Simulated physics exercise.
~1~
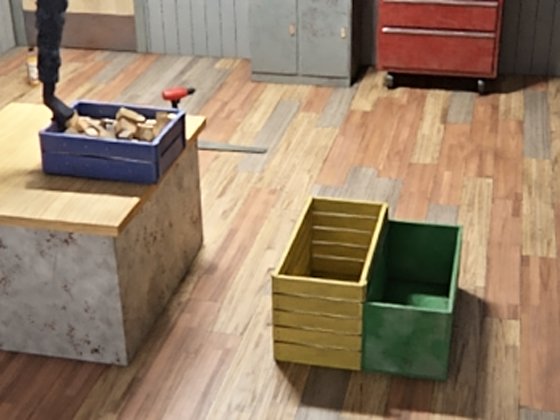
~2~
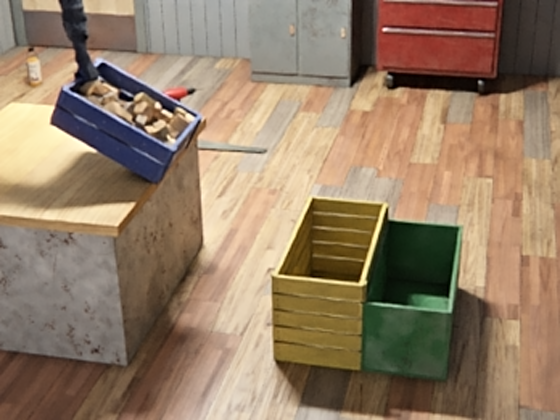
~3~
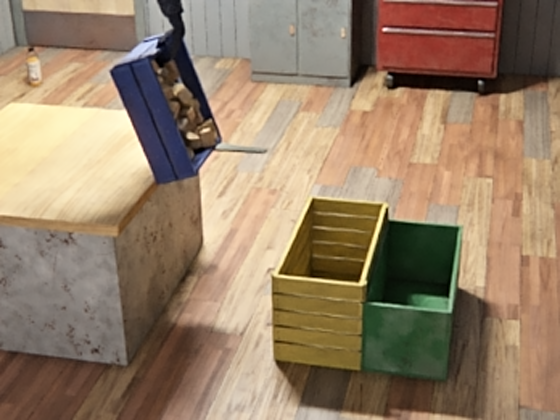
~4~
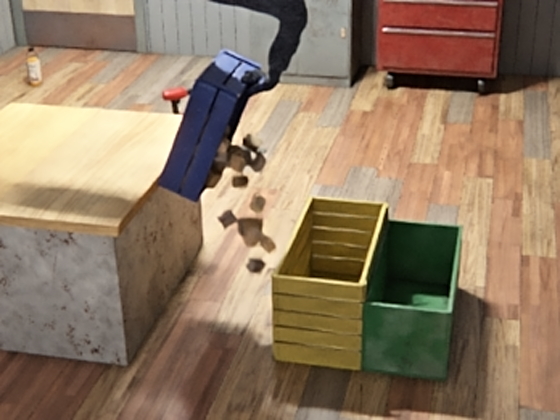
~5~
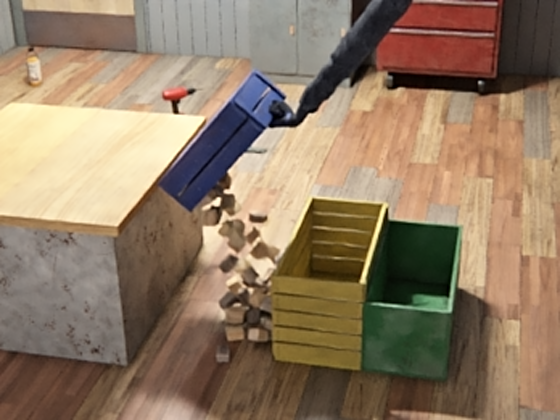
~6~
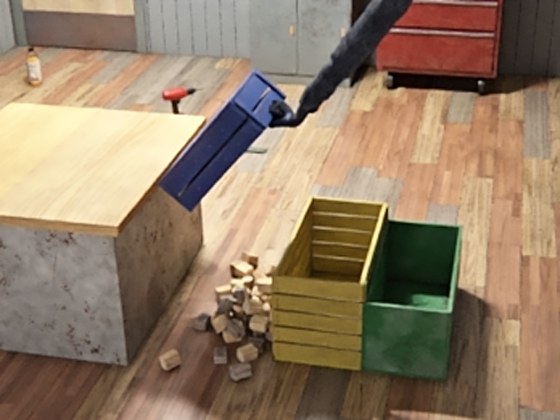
In a workshop, a dark arm tips a blue box, spilling wood pieces beside a yellow bin.
